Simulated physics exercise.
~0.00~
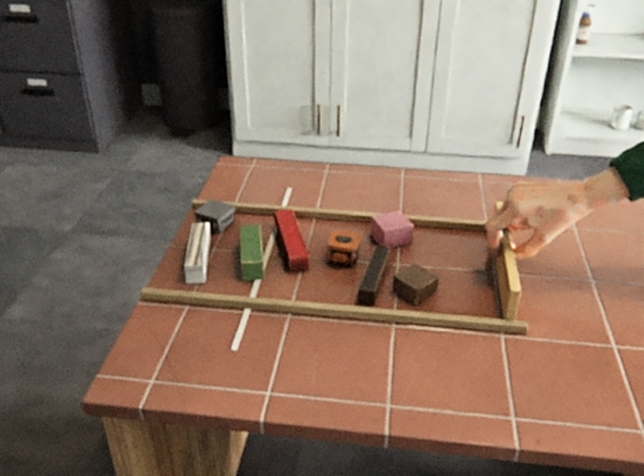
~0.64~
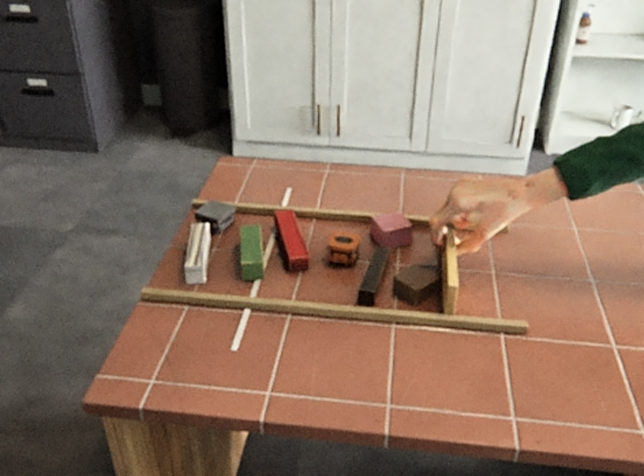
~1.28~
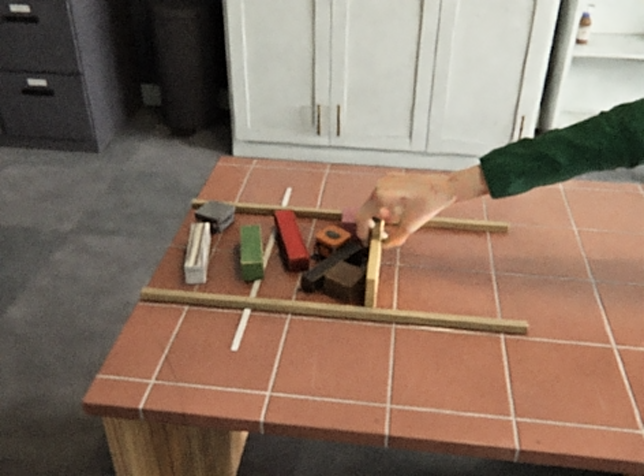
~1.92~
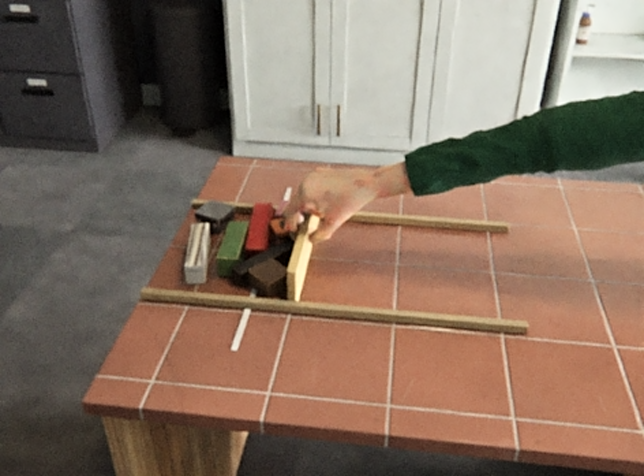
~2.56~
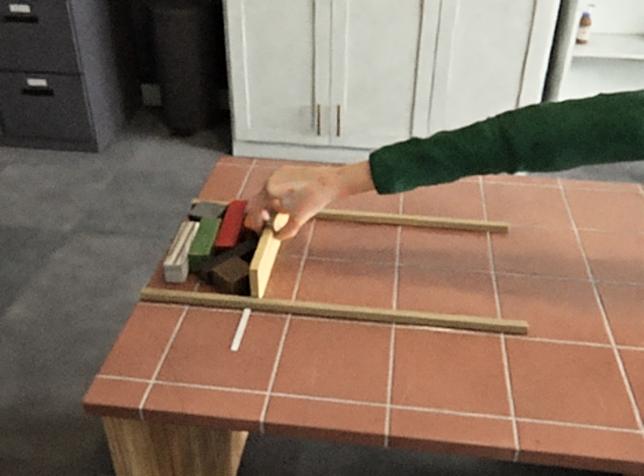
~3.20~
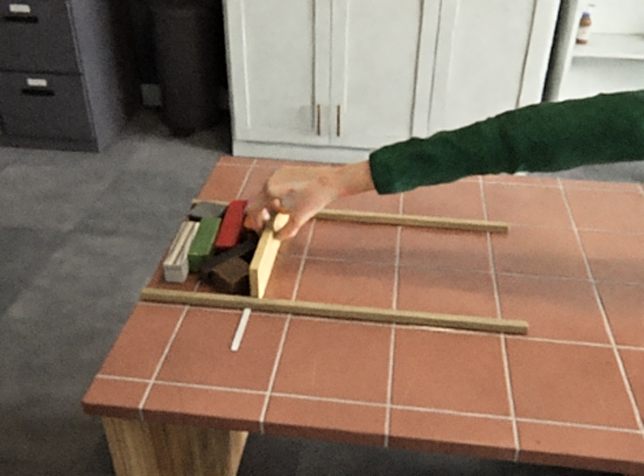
On a tiled tabletop, a hand pushing an upright board leftward between wooden rails, bunching small blocks near the edge, none falling.
